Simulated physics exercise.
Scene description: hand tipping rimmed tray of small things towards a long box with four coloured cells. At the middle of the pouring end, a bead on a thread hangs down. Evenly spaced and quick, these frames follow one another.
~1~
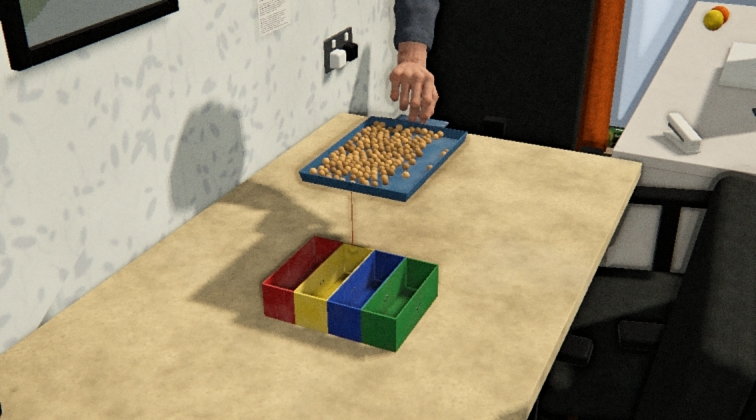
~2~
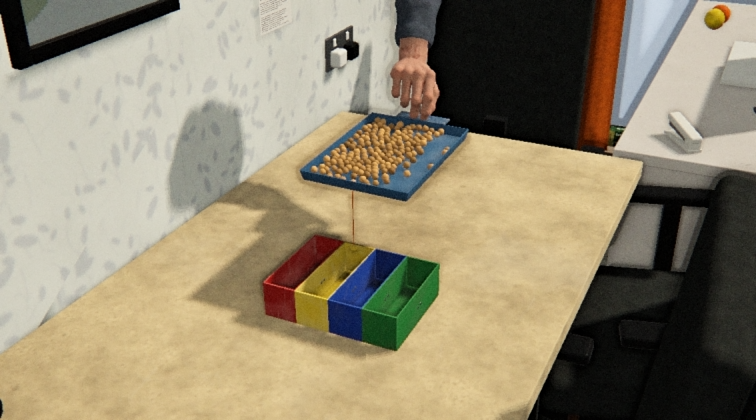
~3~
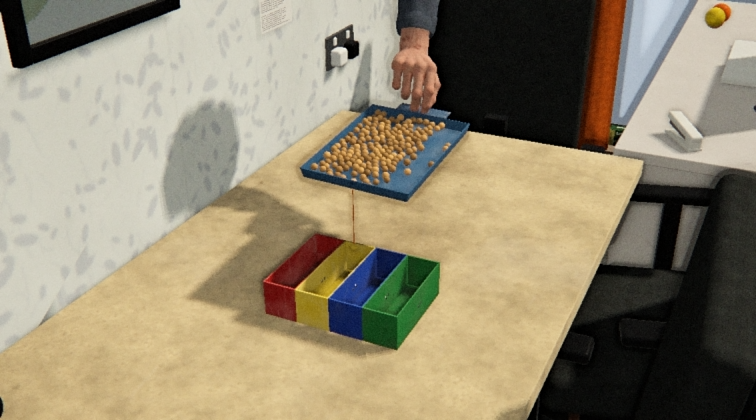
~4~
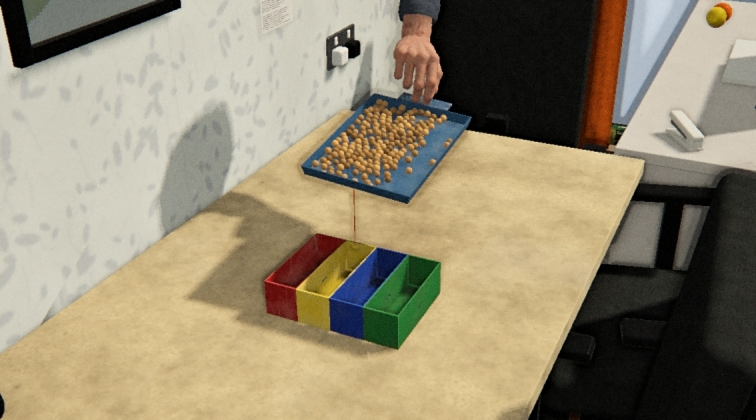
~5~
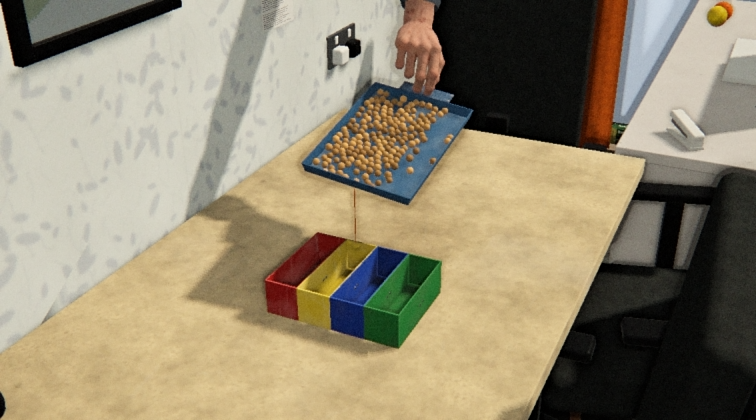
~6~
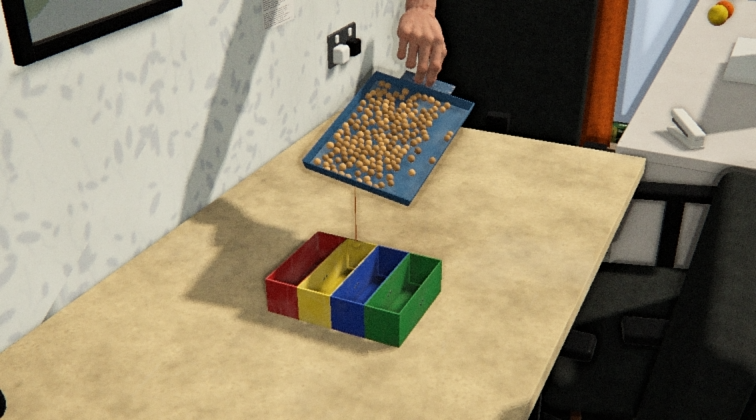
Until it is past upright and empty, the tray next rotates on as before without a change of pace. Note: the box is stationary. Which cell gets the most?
The green cell gets the most.
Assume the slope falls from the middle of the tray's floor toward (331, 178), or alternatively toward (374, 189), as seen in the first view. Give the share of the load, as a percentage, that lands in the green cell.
Case one near 0 %; case two near 30 %.
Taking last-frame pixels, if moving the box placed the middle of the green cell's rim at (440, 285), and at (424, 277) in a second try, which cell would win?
The blue cell, then that blue cell.
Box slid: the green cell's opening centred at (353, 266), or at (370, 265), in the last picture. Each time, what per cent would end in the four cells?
Result, in turn: 0 %, 10 %.
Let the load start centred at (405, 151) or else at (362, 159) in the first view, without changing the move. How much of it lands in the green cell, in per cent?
You'd get near 70 percent first and near 70 percent after that.
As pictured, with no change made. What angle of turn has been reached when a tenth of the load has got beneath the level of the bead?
About 60° of tilt.
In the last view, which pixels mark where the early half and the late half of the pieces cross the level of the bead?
At (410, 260) for the first part, then at (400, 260) for the others.
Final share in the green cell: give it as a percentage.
Close to 70 in every hundred pieces.
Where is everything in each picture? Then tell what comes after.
Corners of the pouring end (302, 171) and (405, 192), level; middle of the load (377, 155), round wooden beads; bead on its thread (353, 249); red cell (279, 301); yellow cell (311, 309); blue cell (344, 318); green cell (379, 328), in the first frame.
Corners of the pouring end (303, 170) and (406, 191), level; middle of the load (378, 152), in the second frame.
Corners of the pouring end (303, 167) and (407, 192), tipped barely, lowest at the right corner; middle of the load (378, 148), in the third frame.
Corners of the pouring end (304, 165) and (408, 195), tipped a little, lowest at the right corner; middle of the load (380, 143), in the fourth frame.
Corners of the pouring end (305, 162) and (408, 196), tipped a little, lowest at the right corner; middle of the load (381, 139), in the fifth frame.
Corners of the pouring end (306, 160) and (409, 198), tipped clearly, lowest at the right corner; middle of the load (382, 136), almost all on the move; red cell (282, 296); yellow cell (315, 305); blue cell (348, 314); green cell (382, 323), in the sixth frame.
Just after the last frame, tray tipped steeply; roughly two thirds on the tray; about a tenth in the green cell; just a few in the blue cell; roughly a quarter falling or outside the box.
A moment on, tray tipped past a quarter turn; just a few on the tray; roughly two thirds in the green cell; roughly a quarter in the blue cell; just a few in the yellow cell; about a tenth falling or outside the box.
Further on, tray tipped past a quarter turn; roughly two thirds in the green cell; roughly a quarter in the blue cell; just a few in the yellow cell; about a tenth falling or outside the box.
When it is over, tray tipped past a quarter turn; roughly two thirds in the green cell; roughly a quarter in the blue cell; just a few in the yellow cell; not one in the red cell; about a tenth outside the box.
